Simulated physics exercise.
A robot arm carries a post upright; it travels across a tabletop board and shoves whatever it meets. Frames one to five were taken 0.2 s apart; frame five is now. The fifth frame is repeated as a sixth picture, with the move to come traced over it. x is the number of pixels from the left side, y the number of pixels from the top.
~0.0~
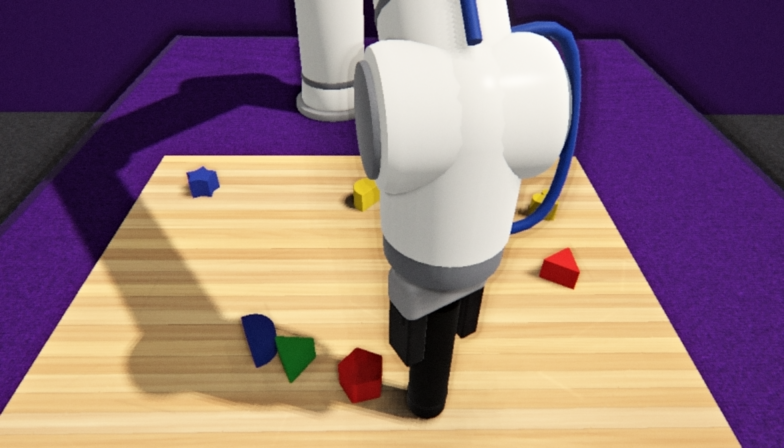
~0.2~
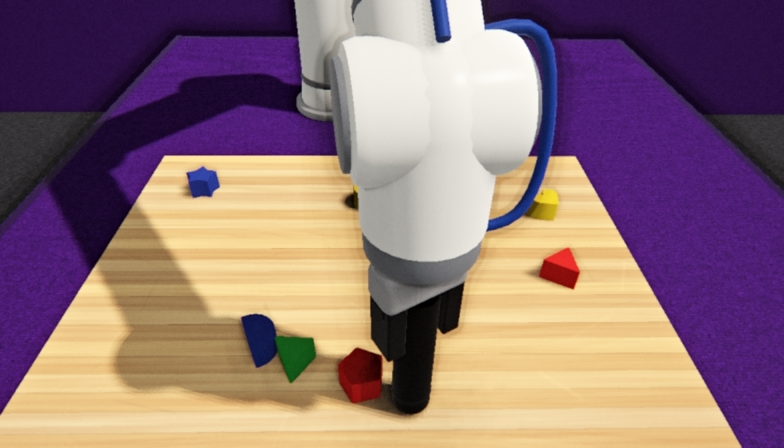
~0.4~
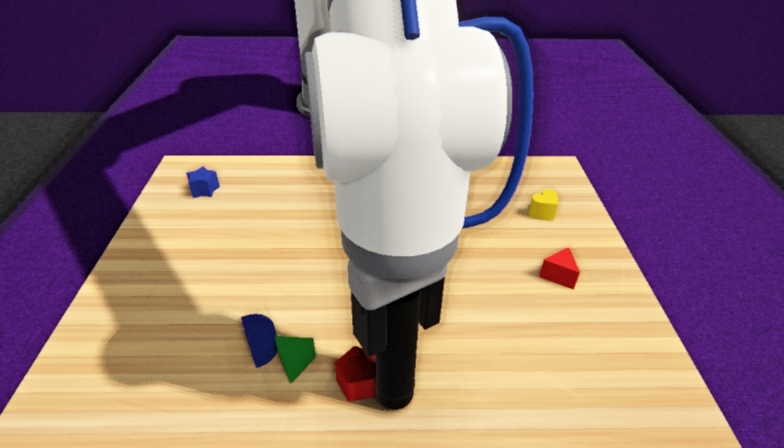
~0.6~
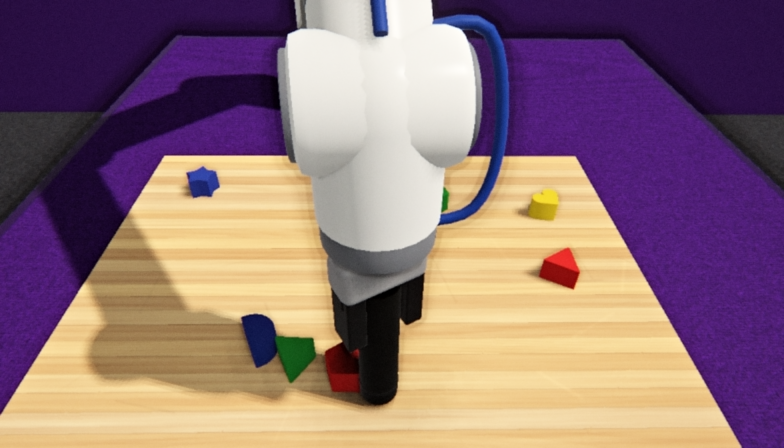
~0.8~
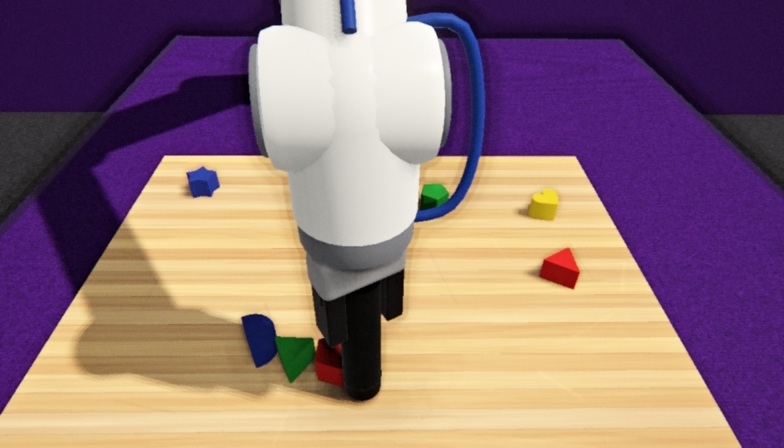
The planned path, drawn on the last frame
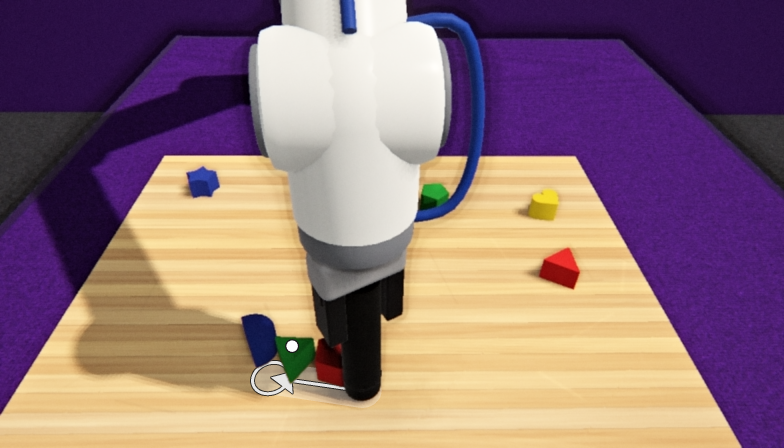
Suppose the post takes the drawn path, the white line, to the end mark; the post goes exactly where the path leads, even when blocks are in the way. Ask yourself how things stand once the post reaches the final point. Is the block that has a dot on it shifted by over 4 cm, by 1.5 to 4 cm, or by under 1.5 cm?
Travels 1.5 to 4 cm.
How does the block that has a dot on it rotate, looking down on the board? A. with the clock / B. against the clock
My pick is B.
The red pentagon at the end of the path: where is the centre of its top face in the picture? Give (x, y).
Its top middle will sit at (314, 333).
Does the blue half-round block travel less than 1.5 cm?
Answer: Yes.
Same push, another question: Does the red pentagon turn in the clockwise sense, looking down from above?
Yes.
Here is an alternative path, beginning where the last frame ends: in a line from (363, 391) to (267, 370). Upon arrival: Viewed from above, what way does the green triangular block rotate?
The answer is counter-clockwise.
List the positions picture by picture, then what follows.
Post's lower end at (426, 403); blue half-round block at (258, 329); green triangular block at (292, 346); red pentagon at (362, 366), in the first picture.
Post at (411, 398); blocks still, in the second picture.
Post at (395, 394); red pentagon at (358, 364), in the third picture.
Post at (379, 390); red pentagon at (347, 357), in the fourth picture.
Post at (363, 386); blue half-round block at (258, 329); green triangular block at (292, 346); red pentagon at (336, 350), in the fifth picture.
Drawn move, straight from (363, 391) to (271, 378); the dot is on the green triangular block.
What follows on the original path. Halfway along, post at (315, 379); blue half-round block at (253, 328), turned 15° clockwise; green triangular block at (283, 338), turned 50° anticlockwise; red pentagon at (315, 335), turned 55° clockwise.
At the end, post at (270, 372); blue half-round block at (250, 327), turned 20° clockwise; green triangular block at (277, 334), turned 60° anticlockwise; red pentagon at (314, 333), turned 60° clockwise.
